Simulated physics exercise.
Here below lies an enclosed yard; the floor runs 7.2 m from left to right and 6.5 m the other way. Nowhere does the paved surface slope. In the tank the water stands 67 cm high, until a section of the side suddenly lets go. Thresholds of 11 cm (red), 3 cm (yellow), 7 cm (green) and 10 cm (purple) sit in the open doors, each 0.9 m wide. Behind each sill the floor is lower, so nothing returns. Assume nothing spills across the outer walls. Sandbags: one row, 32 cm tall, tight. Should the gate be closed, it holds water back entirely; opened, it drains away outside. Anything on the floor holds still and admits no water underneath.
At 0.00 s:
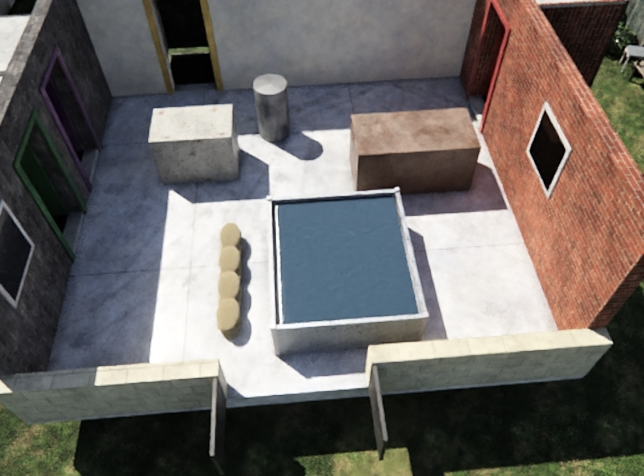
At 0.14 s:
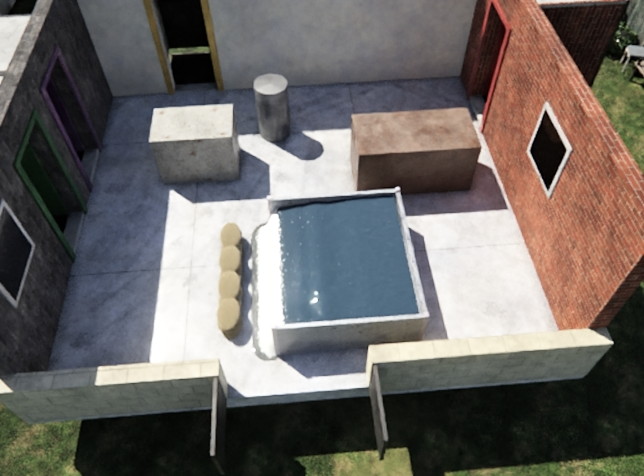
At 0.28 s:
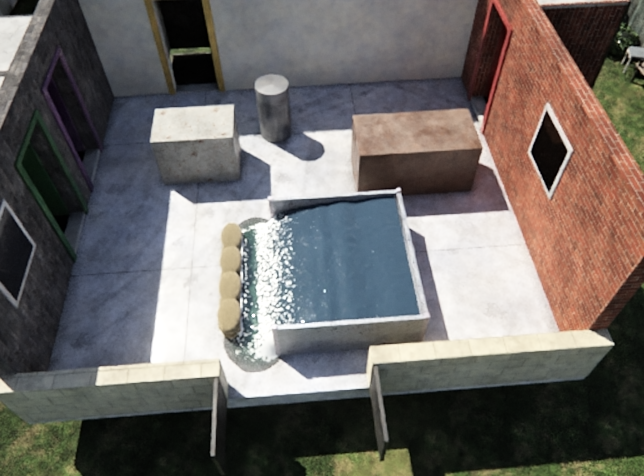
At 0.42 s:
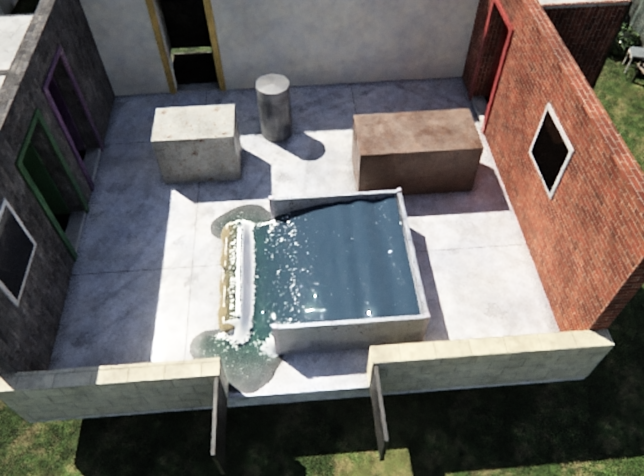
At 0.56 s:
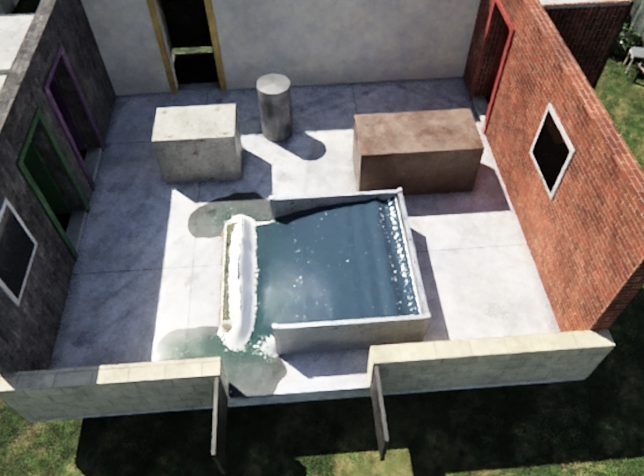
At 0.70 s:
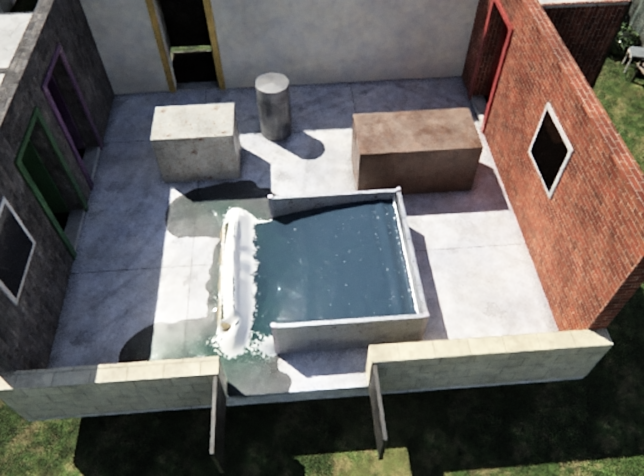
We see a walled yard with a square tank of water; its left side opens and water pours out, reaches a row of four rounded tan objects, churns white against them and spreads around both ends across the pale floor.
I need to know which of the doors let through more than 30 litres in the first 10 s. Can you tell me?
My prediction: At the red door the amount will not overshoot the limit. At the yellow door the amount will overshoot the limit. At the green door the amount will overshoot the limit. At the purple door the amount will not overshoot the limit.
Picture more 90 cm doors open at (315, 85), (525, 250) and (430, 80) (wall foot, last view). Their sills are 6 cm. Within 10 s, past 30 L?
In sequence the answers are less than that, less than that and less than that.
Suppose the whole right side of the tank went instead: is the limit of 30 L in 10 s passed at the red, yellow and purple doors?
At red the amount is beneath the mark, at yellow it is beneath the mark, and at purple it is beneath the mark.
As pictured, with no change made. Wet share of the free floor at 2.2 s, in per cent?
Some 40 per cent of the floor is wet.
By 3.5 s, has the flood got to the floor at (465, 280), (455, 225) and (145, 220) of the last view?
Well, the first is untouched by it, the next untouched by it, the last drenched.
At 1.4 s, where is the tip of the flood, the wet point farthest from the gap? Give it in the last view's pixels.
About pixel (116, 173).
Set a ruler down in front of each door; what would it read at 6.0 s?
Depths in centimetres - red: 2, yellow: 9, green: 8, purple: 9.
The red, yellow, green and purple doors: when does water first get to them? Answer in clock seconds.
Red = 6.0 s, yellow = 2.6 s, green = 1.8 s, purple = 1.6 s.
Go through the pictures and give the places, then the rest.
The tank at (341, 256) is whole and still, 67 cm deep, in the first frame.
The front is at a hidden place, 1.2 m from the gap at (276, 278); 0.6 m2 of floor is under water; 67 cm left at the back of the tank, in the second frame.
Water pours out at (277, 280) and has run 1.4 m, to (256, 221); typically 18 cm deep outside, 67 cm at the tank's back, in the third frame.
Water pours out at (278, 280) and has run 1.7 m, to (232, 214); typically 11 cm deep outside, 65 cm at the tank's back, in the fourth frame.
Water pours out at (278, 280) and has run 2.1 m, to (208, 208); typically 7 cm deep outside, 58 cm at the tank's back, in the fifth frame.
Water pours out at (277, 278) and has run 2.5 m, to (187, 198); typically 6 cm deep outside, 57 cm at the tank's back, in the sixth frame.
After 1.4 s water covers 30 % of the floor and is deepest (50 cm) near (244, 290); red door not reached, yellow door not reached, green door not reached, purple door not reached.
After 2.2 s water covers 40 % of the floor and is deepest (36 cm) near (244, 300); red door not reached, yellow door not reached, green door 13 cm at the sill, 0 L in, purple door 11 cm at the sill, 0 L in.
After 3.5 s water covers 50 % of the floor and is deepest (20 cm) near (244, 300); red door not reached, yellow door 6 cm at the sill, 3 L in, green door 14 cm at the sill, 48 L in, purple door 11 cm at the sill, 6 L in.
After 6.0 s water covers 65 % of the floor and is deepest (18 cm) near (244, 310); red door 2 cm at the sill, 0 L in, yellow door 9 cm at the sill, 28 L in, green door 8 cm at the sill, 67 L in, purple door 9 cm at the sill, 9 L in.
After 10.0 s water covers 75 % of the floor and is deepest (12 cm) near (256, 299); red door 9 cm at the sill, 0 L in, yellow door 7 cm at the sill, 78 L in, green door 6 cm at the sill, 77 L in, purple door 7 cm at the sill, 9 L in.
